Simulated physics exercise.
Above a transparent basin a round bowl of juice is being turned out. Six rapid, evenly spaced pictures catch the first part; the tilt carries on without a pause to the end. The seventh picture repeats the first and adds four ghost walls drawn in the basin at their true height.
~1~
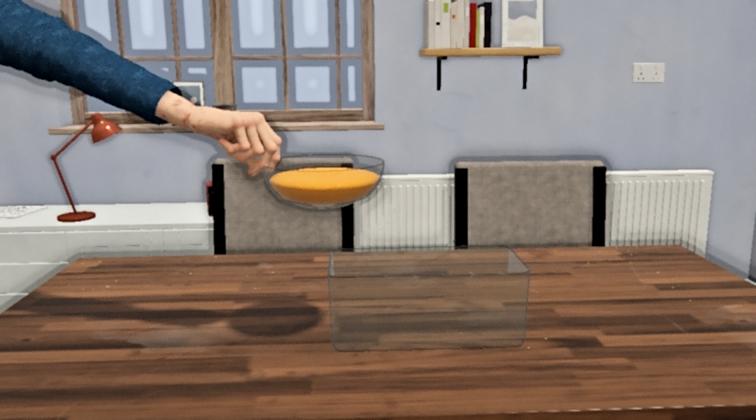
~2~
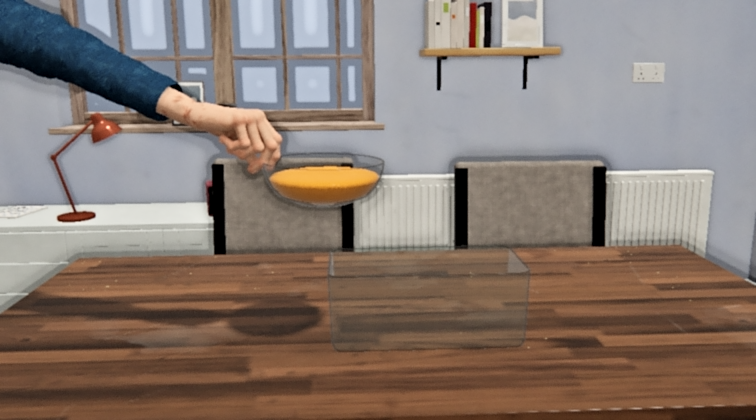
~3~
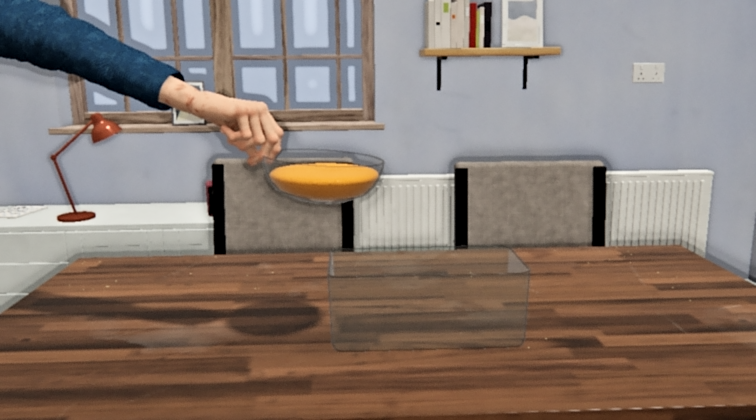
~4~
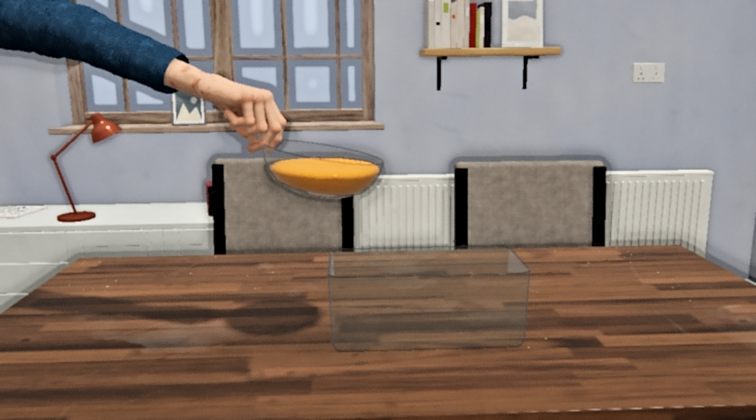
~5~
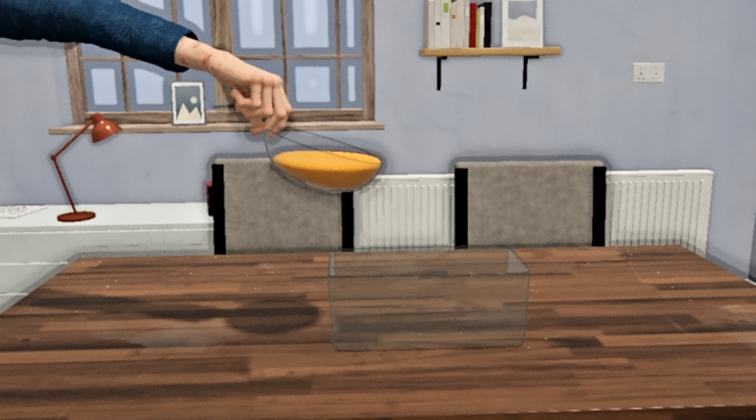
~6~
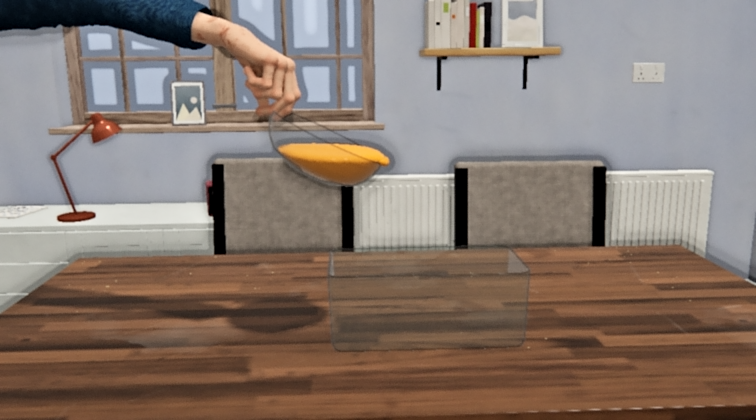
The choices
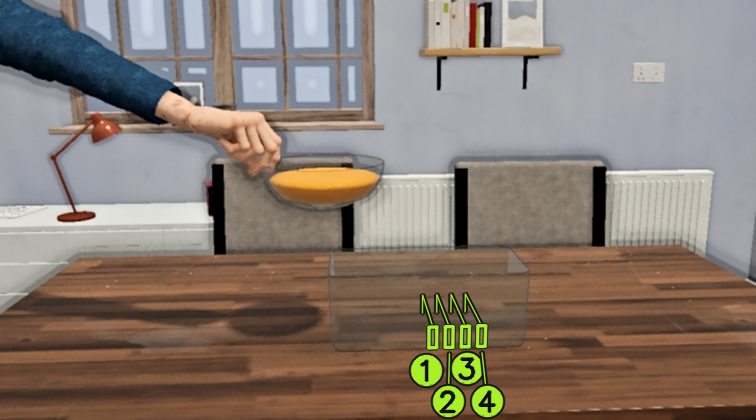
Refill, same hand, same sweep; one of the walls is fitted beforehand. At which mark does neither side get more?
3.
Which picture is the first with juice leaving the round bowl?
In picture 6.
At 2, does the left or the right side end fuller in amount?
The right one.
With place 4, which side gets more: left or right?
The left side.
In lime, 1 at (433, 353); 2 at (449, 353); 3 at (465, 352); 4 at (481, 352).
Choosing 1, about 15 % ends left of the wall and 84 % right of it.
Choosing 2, about 25 % ends left of the wall and 74 % right of it.
Choosing 3, about 50 % ends left of the wall and 48 % right of it.
Choosing 4, about 83 % ends left of the wall and 15 % right of it.
